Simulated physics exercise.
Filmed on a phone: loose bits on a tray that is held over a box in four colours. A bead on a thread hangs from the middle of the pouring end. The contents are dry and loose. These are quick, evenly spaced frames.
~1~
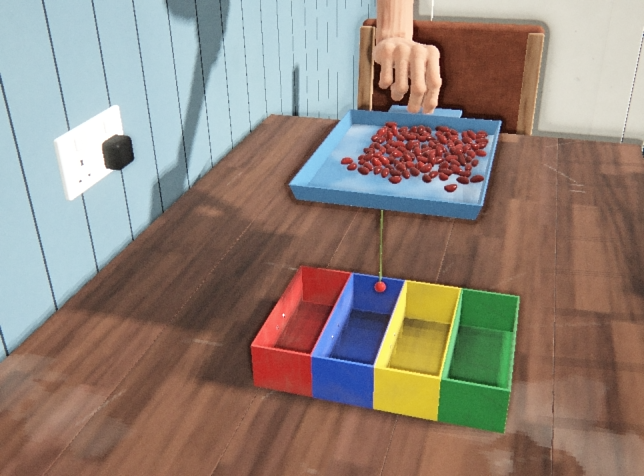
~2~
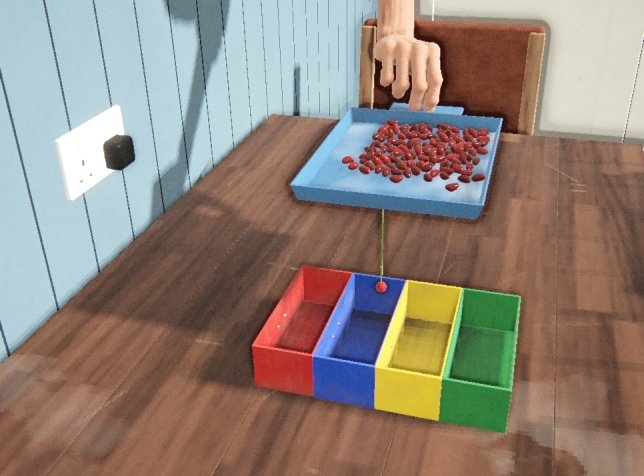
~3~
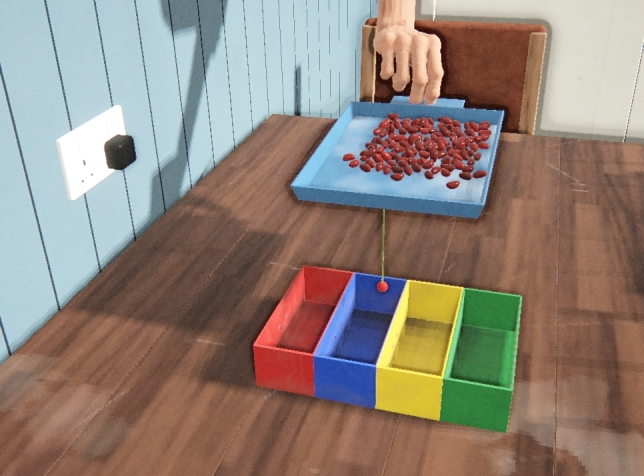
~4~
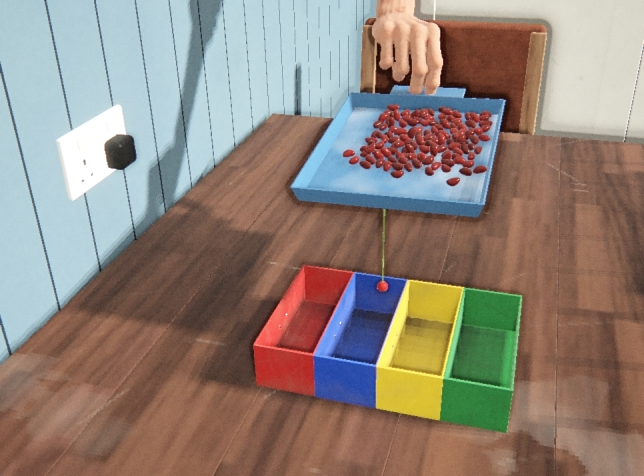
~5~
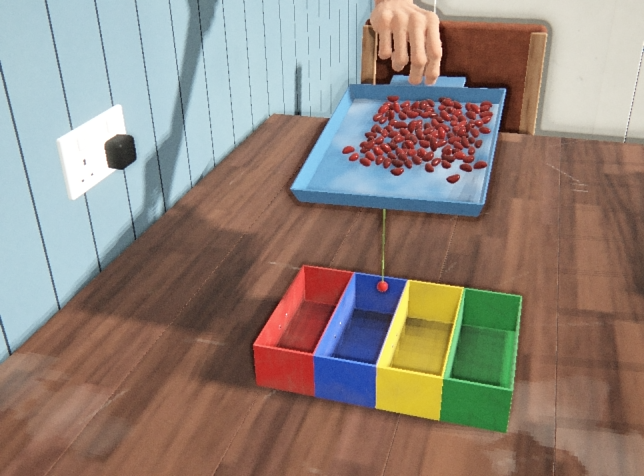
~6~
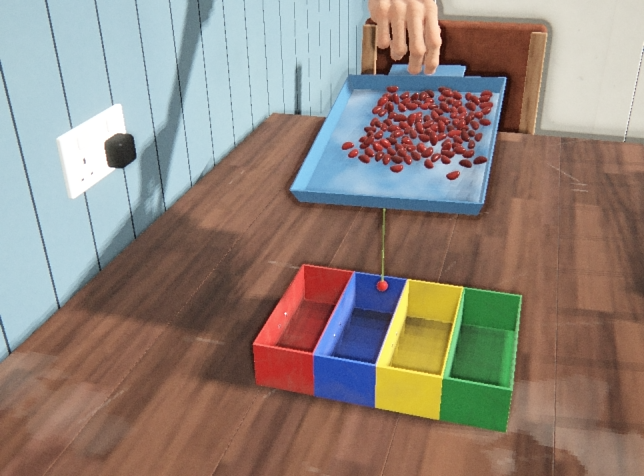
A hand at the top grips the far edge of a light blue tray of red kidney beans above a brown wooden table, seen from above at an angle, with a blue panelled wall and white socket at left and a brown chair behind. A red bead hangs on a thread over an open box with red, blue, yellow and green cells. The hand slowly raises the tray's far edge, tilting it slightly, while the beans barely shift.
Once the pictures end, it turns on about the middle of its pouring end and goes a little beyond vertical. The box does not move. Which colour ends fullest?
It favours the red compartment.
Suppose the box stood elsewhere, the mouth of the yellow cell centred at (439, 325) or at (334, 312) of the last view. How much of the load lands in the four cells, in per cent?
In turn 80 and 90 in a hundred.
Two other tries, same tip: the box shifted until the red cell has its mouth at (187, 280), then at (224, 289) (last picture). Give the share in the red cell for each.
The first gives 0 %, the second 0 %.
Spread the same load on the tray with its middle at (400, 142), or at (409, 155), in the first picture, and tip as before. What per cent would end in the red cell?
Roughly 50 per cent, and 50 per cent.
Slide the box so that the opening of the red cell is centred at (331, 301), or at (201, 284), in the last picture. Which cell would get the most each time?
One: The red cell. Two: That yellow cell.
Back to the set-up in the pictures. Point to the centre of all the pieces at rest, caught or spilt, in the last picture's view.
Roughly at (319, 353).
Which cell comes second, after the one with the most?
The runner-up: The cell in blue.
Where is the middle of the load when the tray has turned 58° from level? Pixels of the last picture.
Close to (368, 178).
Shortly afterwards, tray tipped steeply; all but a few on the tray; only a few in the red cell; only a few falling or outside the box.
Next, tray tipped right over; near a quarter on the tray; near a quarter in the red cell; near a quarter in the blue cell; only a few in the yellow cell; near a third falling or outside the box.
Some moments later, tray tipped past a quarter turn; near half in the red cell; near a quarter in the blue cell; a little in the yellow cell; a little falling or outside the box.
In the end, tray tipped past a quarter turn; near half in the red cell; near a quarter in the blue cell; a little in the yellow cell; none at all in the green cell; a little outside the box.
